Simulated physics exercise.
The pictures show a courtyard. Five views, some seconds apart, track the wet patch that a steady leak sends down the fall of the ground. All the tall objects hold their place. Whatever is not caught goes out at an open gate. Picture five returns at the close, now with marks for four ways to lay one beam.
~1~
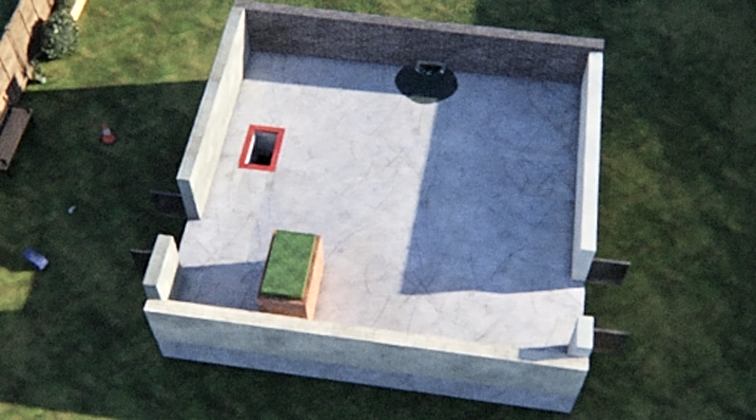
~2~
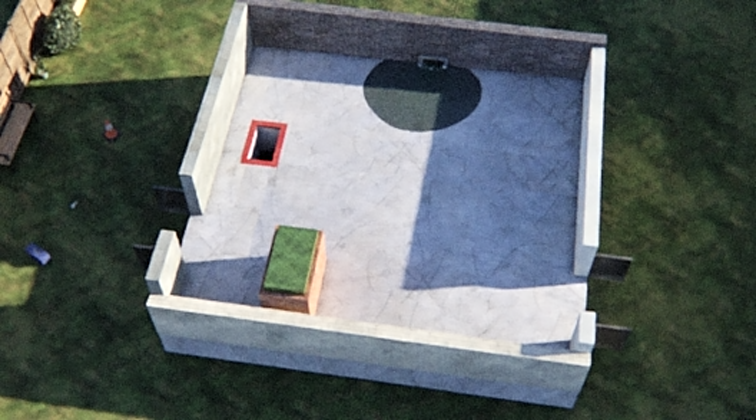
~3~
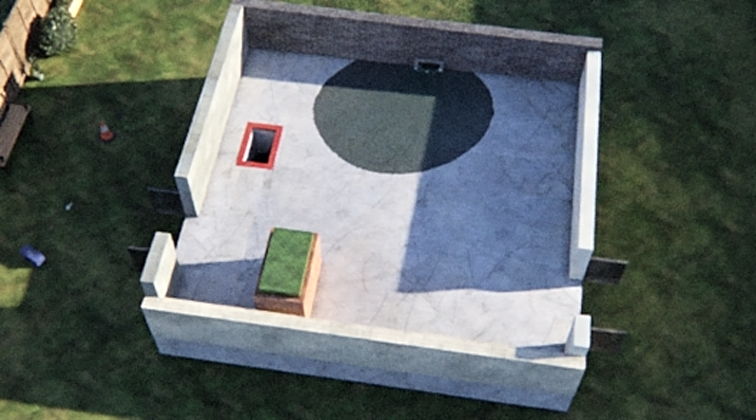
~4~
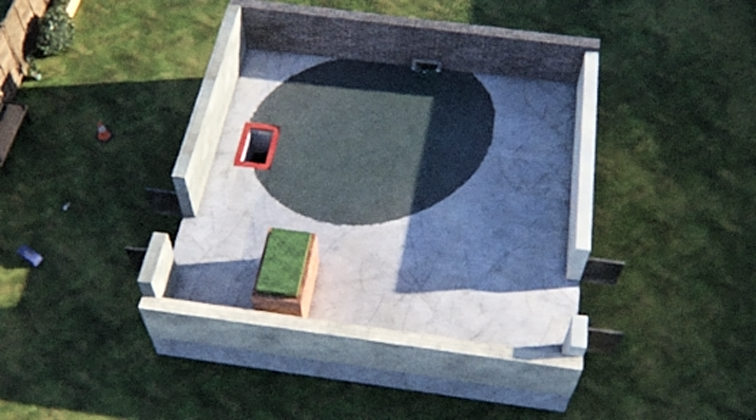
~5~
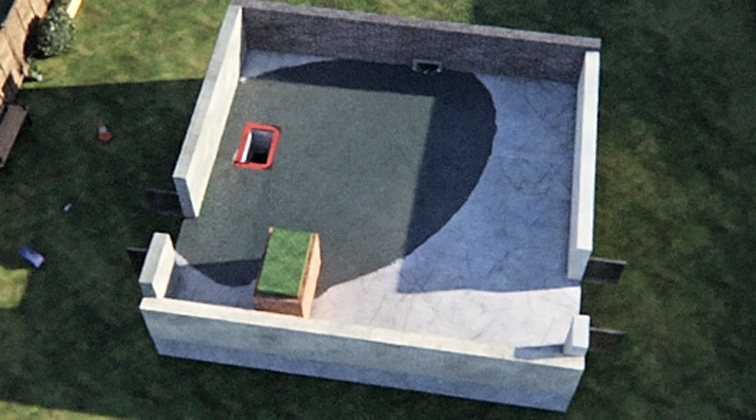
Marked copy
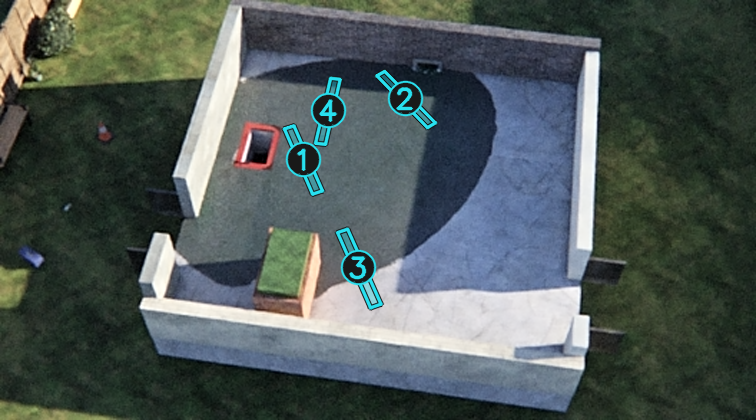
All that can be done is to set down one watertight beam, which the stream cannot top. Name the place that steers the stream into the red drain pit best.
Spot 3 does it best.
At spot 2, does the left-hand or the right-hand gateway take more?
More leaves on the left.
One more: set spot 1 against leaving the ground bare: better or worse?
Spot 1 is worse.
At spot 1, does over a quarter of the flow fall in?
No, it does not.
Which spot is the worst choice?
Here it is spot 4.
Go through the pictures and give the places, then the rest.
Outfall at (431, 66); red drain pit at (262, 148); open gate at (193, 247); open gate at (570, 311); water covers 2 % of the ground and shows as far out as (445, 97); red drain pit still dry.
Water covers 8 % of the ground and shows as far out as (378, 113); red drain pit still dry.
Water covers 17 % of the ground and shows as far out as (382, 171); red drain pit still dry.
Water covers 32 % of the ground and shows as far out as (269, 187); red drain pit taking water.
Water covers 49 % of the ground and shows as far out as (217, 278); red drain pit taking water.
On the marked copy, 1 from (289, 127) to (317, 192); 2 from (380, 73) to (431, 125); 3 from (342, 230) to (375, 305); 4 from (320, 143) to (335, 78).
With 1, about 14 % of the stream runs into the red drain pit, about 79 % out by the gates.
With 2, about 12 % of the stream runs into the red drain pit, about 81 % out by the gates.
With 3, about 25 % of the stream runs into the red drain pit, about 72 % out by the gates.
With 4, about 6 % of the stream runs into the red drain pit, about 90 % out by the gates.
